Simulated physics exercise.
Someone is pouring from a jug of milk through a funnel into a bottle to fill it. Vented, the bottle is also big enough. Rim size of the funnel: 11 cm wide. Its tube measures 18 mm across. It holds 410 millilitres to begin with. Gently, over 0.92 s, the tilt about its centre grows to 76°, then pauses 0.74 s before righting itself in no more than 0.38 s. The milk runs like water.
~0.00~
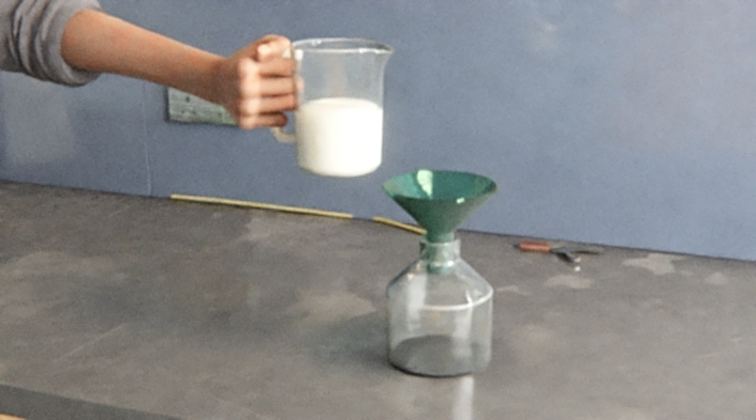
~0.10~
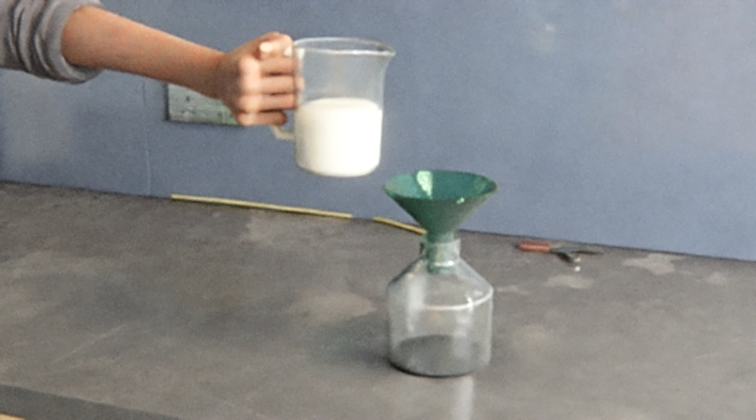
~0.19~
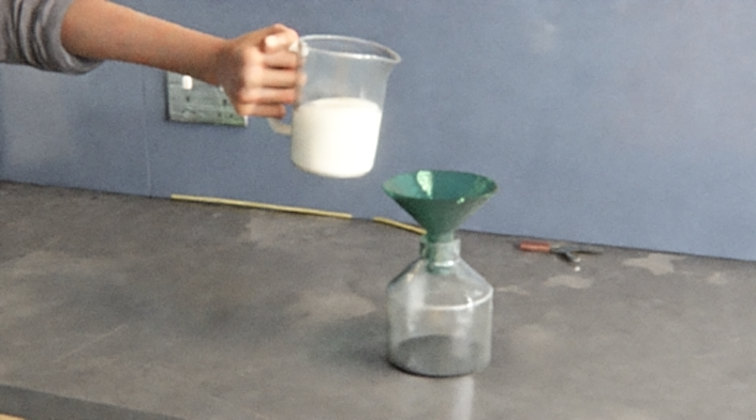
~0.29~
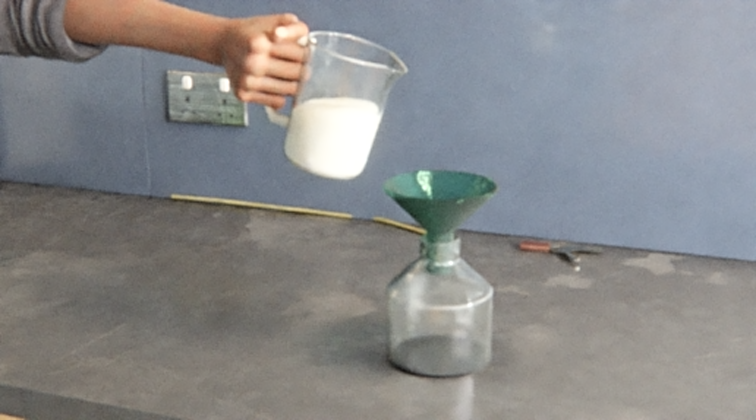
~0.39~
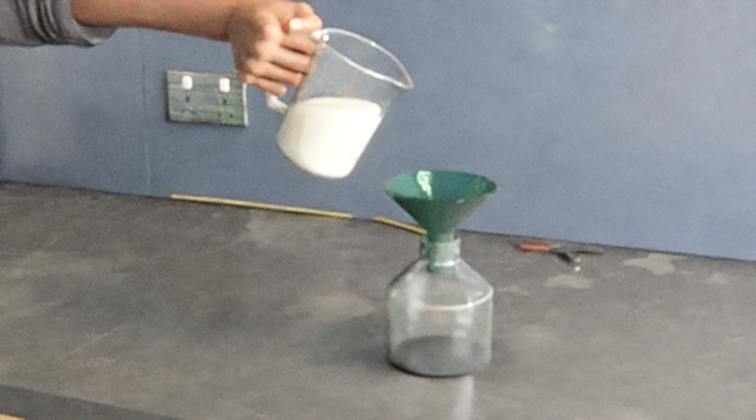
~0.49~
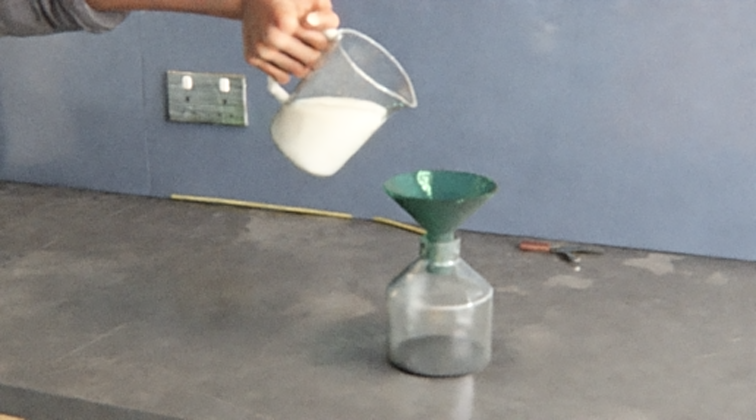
The clip shows a hand holding a clear jug of milk above and left of a green funnel set in a clear bottle, then steadily tilting the jug rightward while the funnel and bottle stay still on the dark countertop.
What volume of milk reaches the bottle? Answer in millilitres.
Roughly 240 ml reaches it.
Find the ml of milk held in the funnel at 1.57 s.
I'd put it at about 85 ml.
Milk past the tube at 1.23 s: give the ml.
I'd put it at around 70 ml.
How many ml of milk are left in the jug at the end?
140 ml.
After 0.92 s the tilt is 76° and 15 ml has passed the tube, 35 ml is in the funnel, 320 ml in the jug and 0 ml has missed.
After 1.23 s the tilt is 76° and 70 ml has passed the tube, 85 ml is in the funnel, 205 ml in the jug and 10 ml has missed.
After 1.57 s the tilt is 76° and 125 ml has passed the tube, 85 ml is in the funnel, 160 ml in the jug and 35 ml has missed.
After 1.93 s the tilt is 16° and 175 ml has passed the tube, 60 ml is in the funnel, 140 ml in the jug and 35 ml has missed.
In the end 235 ml has passed the tube, 0 ml is in the funnel, 140 ml in the jug and 35 ml has missed.
